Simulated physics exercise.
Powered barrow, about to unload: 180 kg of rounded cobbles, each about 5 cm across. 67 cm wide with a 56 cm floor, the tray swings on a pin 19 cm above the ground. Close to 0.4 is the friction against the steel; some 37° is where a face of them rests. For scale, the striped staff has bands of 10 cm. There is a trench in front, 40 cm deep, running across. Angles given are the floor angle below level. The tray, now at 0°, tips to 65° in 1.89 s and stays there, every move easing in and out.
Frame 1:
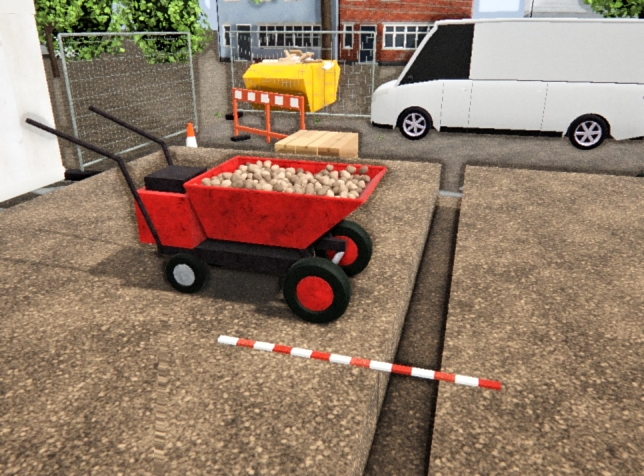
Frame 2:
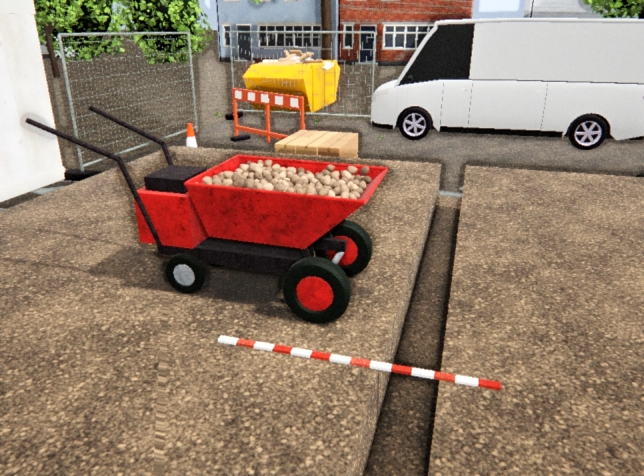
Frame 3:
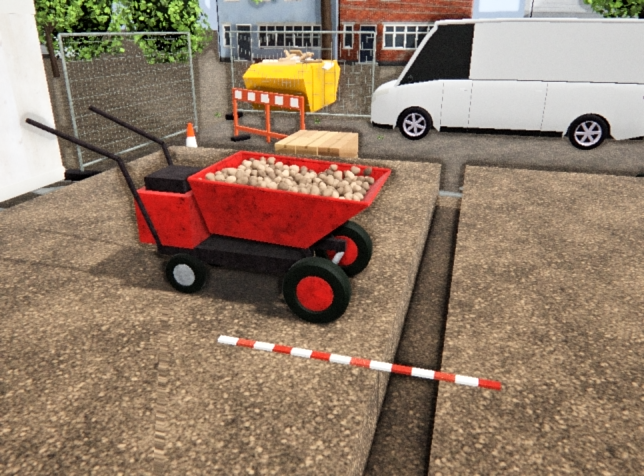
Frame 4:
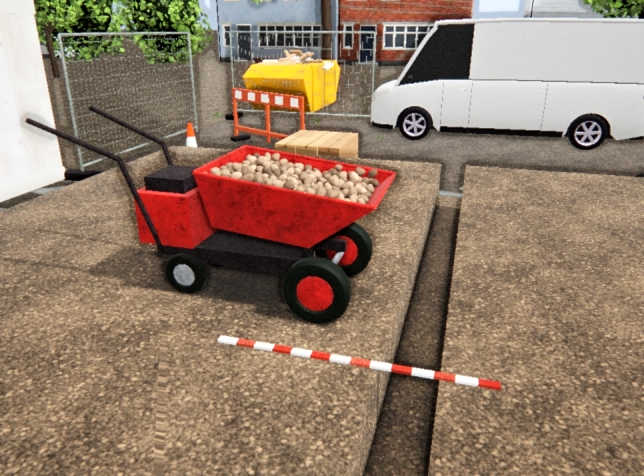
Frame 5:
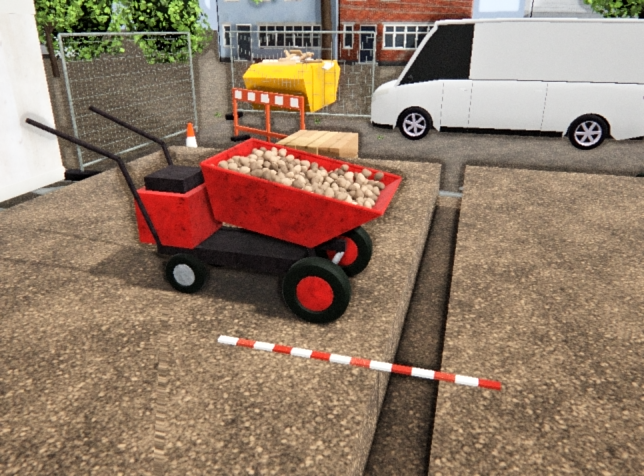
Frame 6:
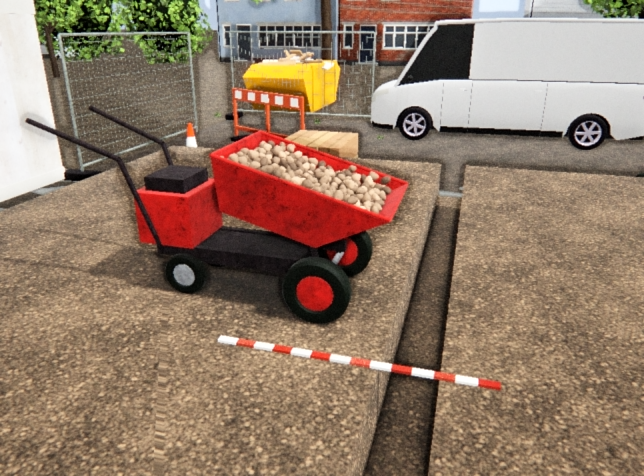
The red tray full of stones on the barrow slowly tilts down toward the right.
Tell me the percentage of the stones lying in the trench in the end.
Close to 39 %.
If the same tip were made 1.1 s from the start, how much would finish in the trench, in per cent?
About 35%.
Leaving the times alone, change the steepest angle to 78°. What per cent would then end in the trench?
Expect roughly 35 per cent.
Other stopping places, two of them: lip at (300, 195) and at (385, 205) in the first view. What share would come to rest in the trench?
The first gives about 95 percent and the second about 15 percent.
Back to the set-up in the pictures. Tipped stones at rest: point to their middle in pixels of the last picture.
Around (470, 314).
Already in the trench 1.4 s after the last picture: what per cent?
By that point it's something like 10 in a hundred.
Then, 0.8 s after the last picture the floor is at 55°, 99 % in the tray, 1 % in the trench; the foremost stones are at (443, 274).
Then, 1.4 s after the last picture the floor is at 65°, 44 % in the tray, 8 % in the trench, 47 % past the trench; the foremost stones are at (562, 326).
Then, 1.7 s after the last picture the floor is at 65°, 19 % in the tray, 18 % in the trench, 64 % past the trench; the foremost stones are at (634, 340).
Then, 3.7 s after the last picture the floor is at 65°, 0 % in the tray, 39 % in the trench, 61 % past the trench; the foremost stones are past the picture's edge.
